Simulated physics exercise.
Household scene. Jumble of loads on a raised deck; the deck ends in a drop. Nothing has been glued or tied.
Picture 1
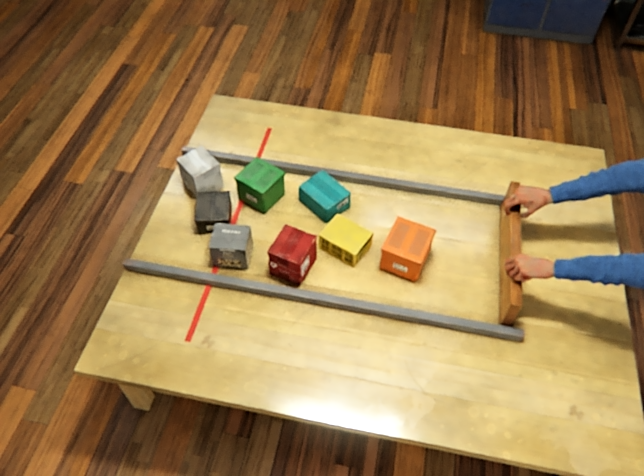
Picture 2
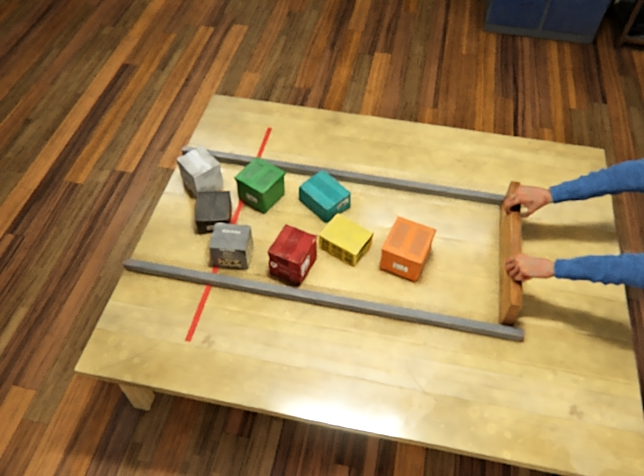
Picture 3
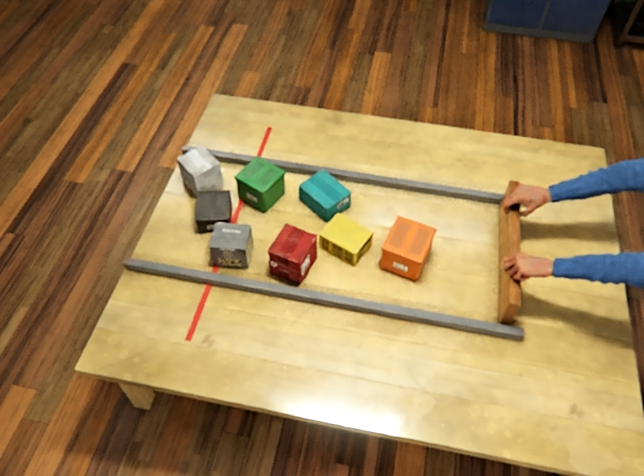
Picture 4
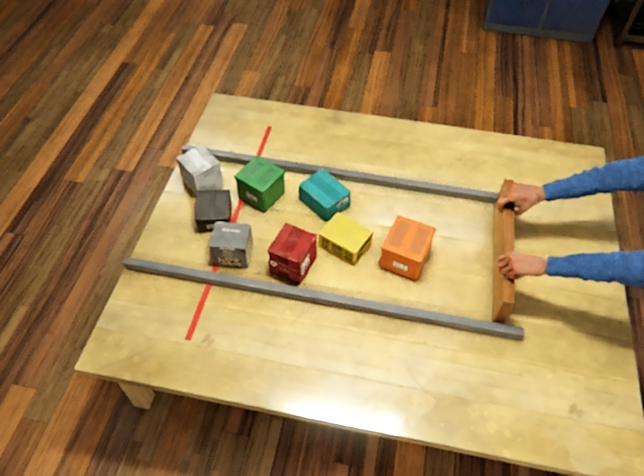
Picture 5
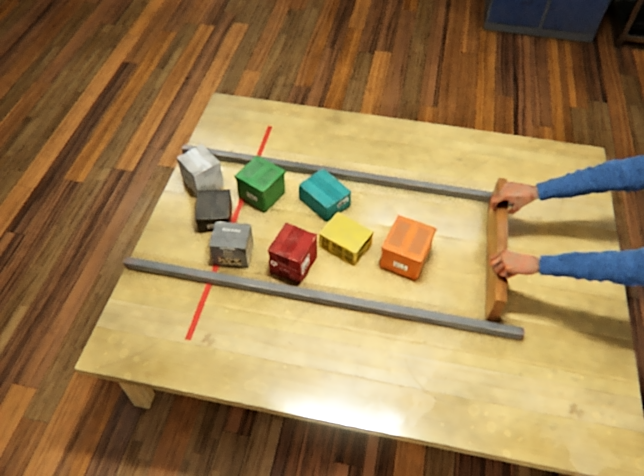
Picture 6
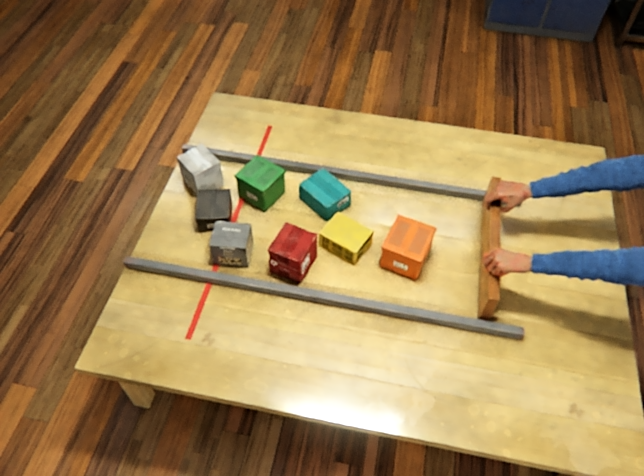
We see coloured boxes scattered between two grey rails on a wooden table with a red line across it, while two blue-sleeved hands slide a wooden plank slightly left along the rails and the boxes stay still.
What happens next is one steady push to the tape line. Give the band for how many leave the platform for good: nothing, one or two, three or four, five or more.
I foresee three or four drops here.
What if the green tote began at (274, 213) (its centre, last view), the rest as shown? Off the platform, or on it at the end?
In that case it ends up off.
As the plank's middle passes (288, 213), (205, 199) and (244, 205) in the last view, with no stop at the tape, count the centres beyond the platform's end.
Going through the three positions, you'd get 0, 5 and 2.
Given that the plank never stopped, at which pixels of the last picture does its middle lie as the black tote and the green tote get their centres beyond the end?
Approx. (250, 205) / approx. (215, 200) for the other.
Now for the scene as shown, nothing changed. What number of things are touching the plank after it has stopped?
2 end up touching it.
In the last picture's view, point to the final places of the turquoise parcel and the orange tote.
Final spots - turquoise parcel (220, 189), orange tote (209, 216).
Soon after, none off yet; white parcel at rest near (201, 171); black tote at rest near (214, 210); grey box at rest near (232, 244).
After that, none off yet; white parcel displaced a little near (191, 169); black tote displaced about its own width near (185, 205); grey box displaced about its own width near (175, 242).
In the end, the number that fall off is three or four; gone, grey box, black tote and white parcel.
